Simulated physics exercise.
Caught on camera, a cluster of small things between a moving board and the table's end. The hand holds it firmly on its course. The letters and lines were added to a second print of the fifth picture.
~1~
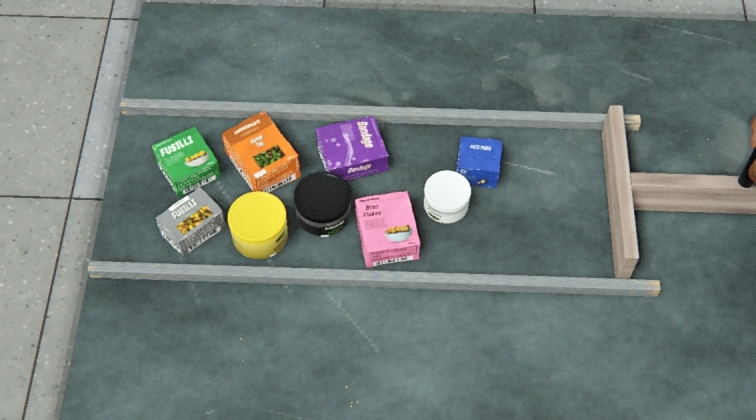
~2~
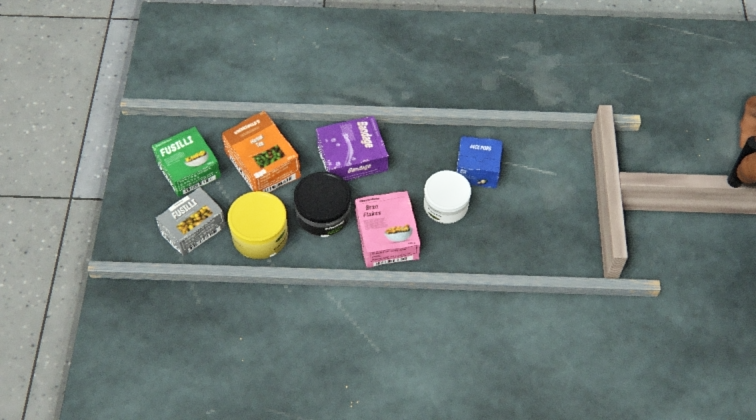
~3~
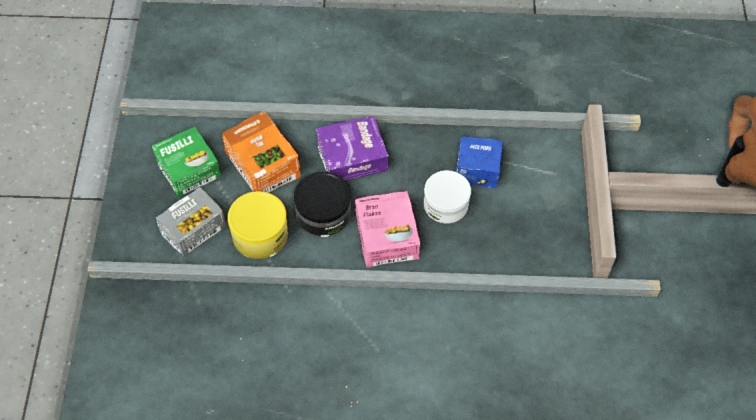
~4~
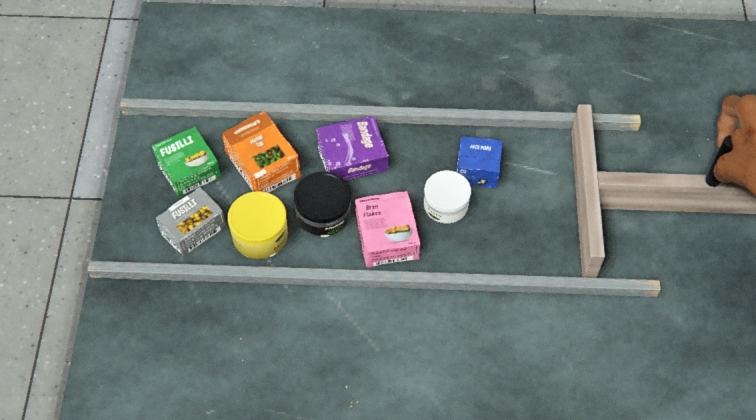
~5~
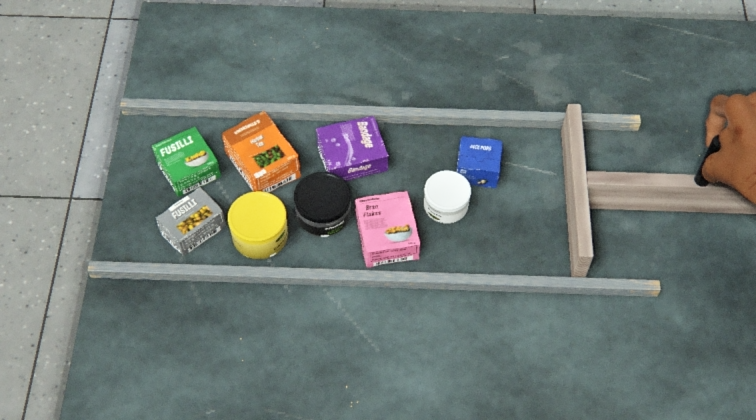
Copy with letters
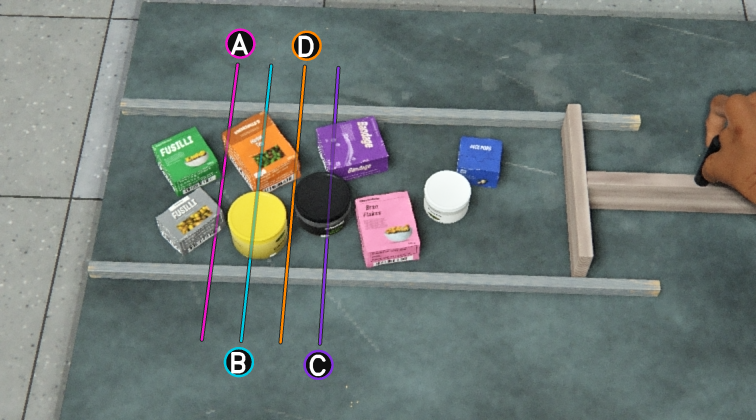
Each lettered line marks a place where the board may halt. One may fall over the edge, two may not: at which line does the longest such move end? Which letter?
Line B.
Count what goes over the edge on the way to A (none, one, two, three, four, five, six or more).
Three.
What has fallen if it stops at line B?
The green packet.
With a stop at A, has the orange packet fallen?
Yes.
On the copy, A at (221, 191); B at (257, 192); C at (330, 195); D at (294, 194).
On B. First, board (465, 173); blue box (434, 161); white tub (433, 197).
Then, board (349, 169); green packet (163, 164); orange packet (214, 150).
Finally, board (260, 166); green packet over the edge; orange packet (130, 144); one fallen.
By contrast, A drops three; C is within the limit but short; D is within the limit but short.
